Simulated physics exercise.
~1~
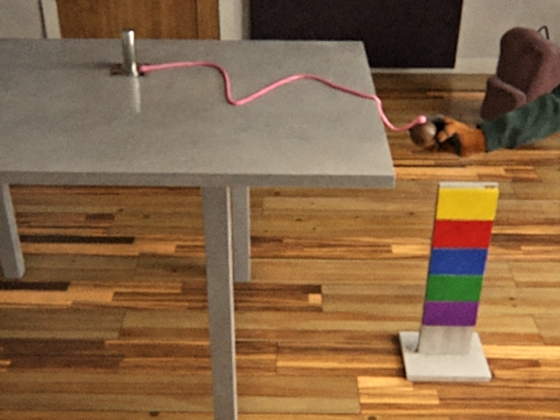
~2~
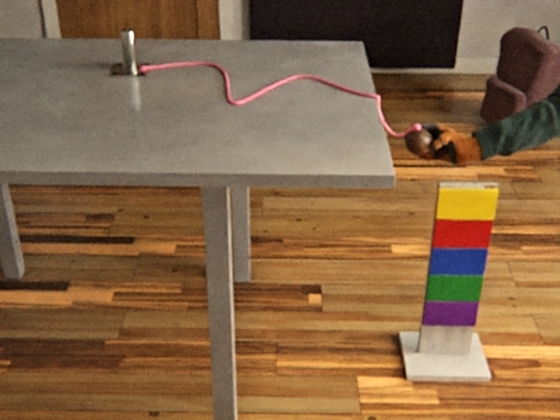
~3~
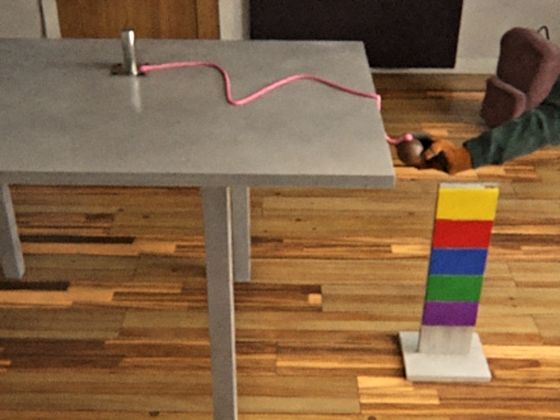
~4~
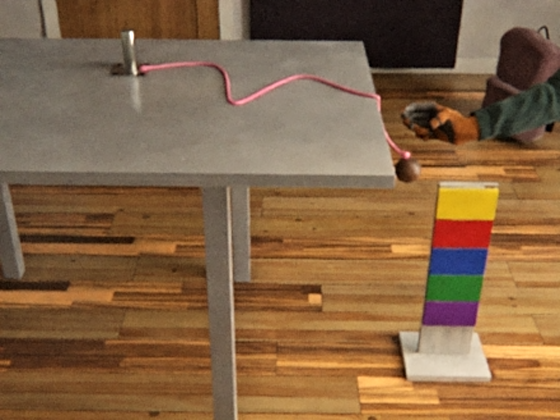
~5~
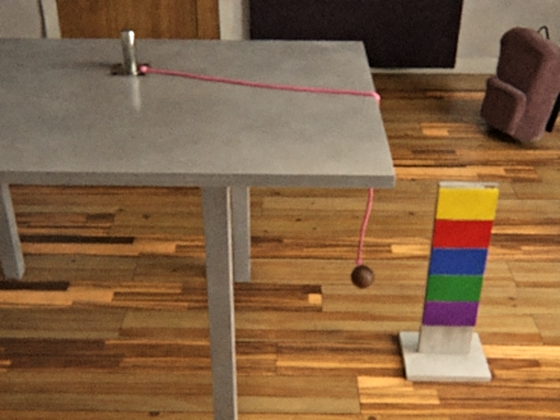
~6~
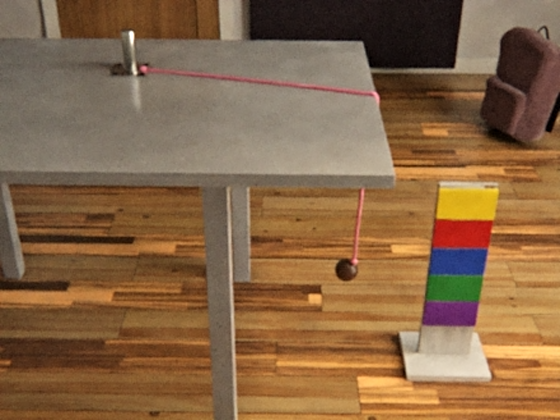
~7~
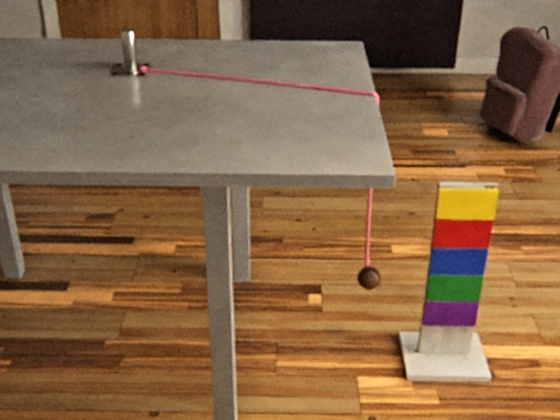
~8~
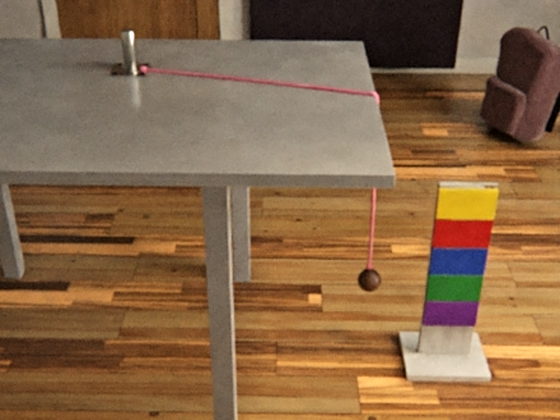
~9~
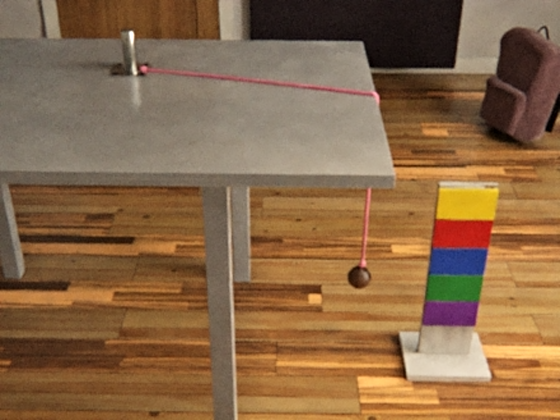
A brown ball on a pink cord is held by a gloved hand just past the right edge of a grey desk, seen from slightly above in a wood-floored room. The cord winds loosely across the desktop from a small metal post, and a board striped yellow, red, blue, green and purple stands at right. The hand eases the ball left and down, then lets go and draws back out of view. The ball drops, pulling the cord straight across the desk. It sways slightly left and right beneath the edge, ending level with the green band.
